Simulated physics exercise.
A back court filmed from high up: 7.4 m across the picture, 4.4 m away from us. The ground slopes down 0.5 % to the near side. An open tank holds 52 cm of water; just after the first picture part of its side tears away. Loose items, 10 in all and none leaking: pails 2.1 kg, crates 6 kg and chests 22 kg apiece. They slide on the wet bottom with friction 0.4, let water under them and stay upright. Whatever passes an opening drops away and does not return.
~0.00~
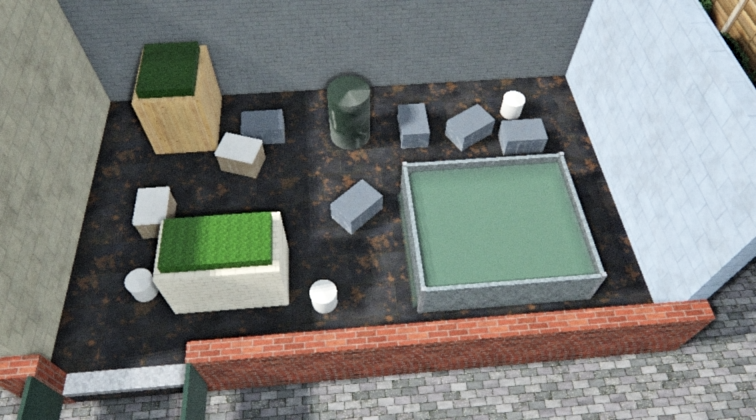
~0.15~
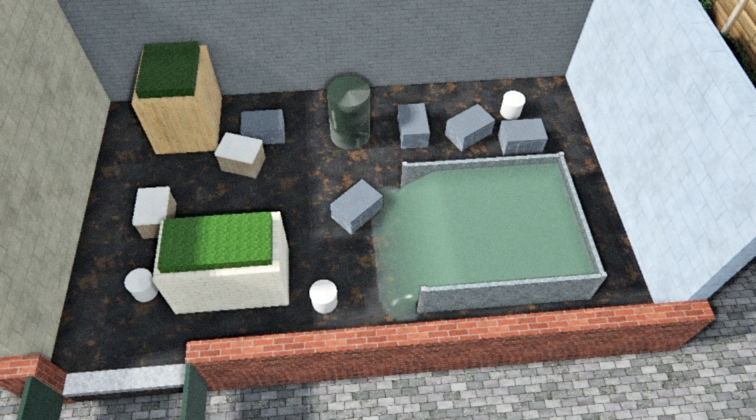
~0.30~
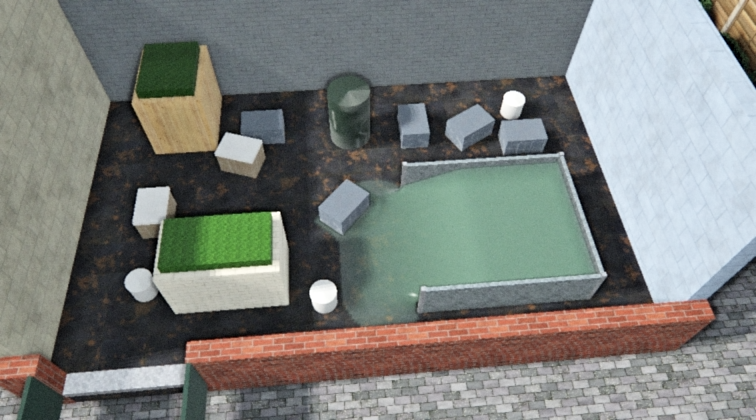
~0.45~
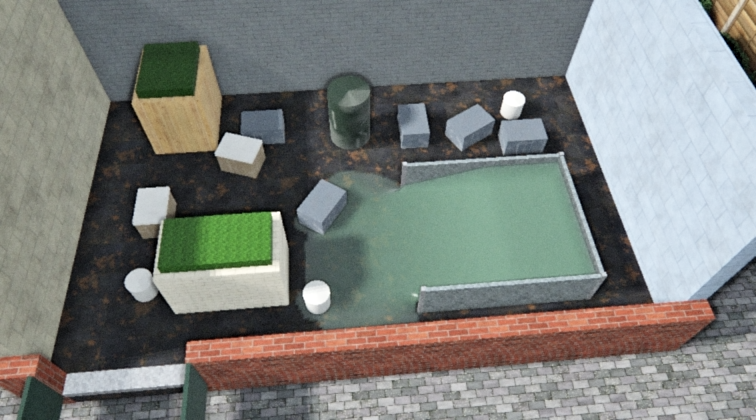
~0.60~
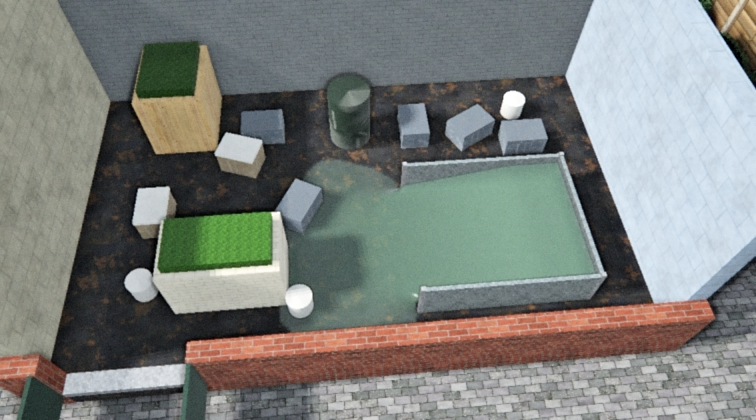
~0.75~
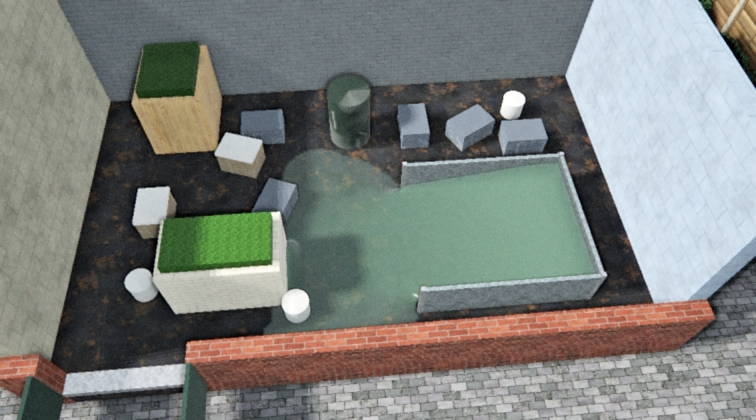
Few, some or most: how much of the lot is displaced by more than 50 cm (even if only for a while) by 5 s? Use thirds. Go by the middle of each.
That comes to between one and two thirds.
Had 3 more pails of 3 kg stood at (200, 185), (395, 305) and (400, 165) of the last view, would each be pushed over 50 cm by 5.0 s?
In turn: More, more, short of it.
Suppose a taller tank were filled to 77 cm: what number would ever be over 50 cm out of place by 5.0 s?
Then 8.
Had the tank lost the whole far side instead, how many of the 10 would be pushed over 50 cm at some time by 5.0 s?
Then 7.
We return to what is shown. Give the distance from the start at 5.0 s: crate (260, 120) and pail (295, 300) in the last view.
In that order: 250 cm, 250 cm.
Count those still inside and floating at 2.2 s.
I count 3.
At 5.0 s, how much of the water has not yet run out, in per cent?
Some 92 per cent remains.
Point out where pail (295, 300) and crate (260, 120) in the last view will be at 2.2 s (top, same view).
Near (74, 321) and (247, 92).
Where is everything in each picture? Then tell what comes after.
A crate at (357, 200), on the bottom; a pail at (323, 292), on the bottom; water covers 3.8 m2; 0 of 10 have shifted, in the first frame.
A crate at (357, 200), on the bottom; a pail at (323, 292) rests on the ground; 4.6 m2 under water; 0 of 10 have shifted, in the second frame.
A crate at (344, 200) rests on the ground, 17 cm from its start; a pail at (323, 292) rests on the ground; 5.5 m2 under water; 1 of 10 have shifted, in the third frame.
A crate at (322, 200) rests on the ground, 47 cm from its start; a pail at (316, 292) rests on the ground, 8 cm from its start; 6.7 m2 under water; 2 of 10 have shifted, in the fourth frame.
A crate at (298, 200), on the bottom, 78 cm from its start; a pail at (299, 296), on the bottom, 30 cm from its start; 7.8 m2 under water; 2 of 10 have shifted, in the fifth frame.
A crate at (274, 198), on the bottom, 111 cm from its start; a pail at (295, 301) floats, 36 cm from its start; 8.8 m2 under water; 2 of 10 have shifted, in the sixth frame.
After 1.1 s 2 of 10 are over 50 cm from their spots; 1 afloat.
After 2.2 s 4 of 10 are over 50 cm from their spots; 3 afloat.
After 3.5 s 4 of 10 are over 50 cm from their spots; 4 afloat.
After 5.0 s 5 of 10 are over 50 cm from their spots, and 5 have been at some point; 4 afloat.
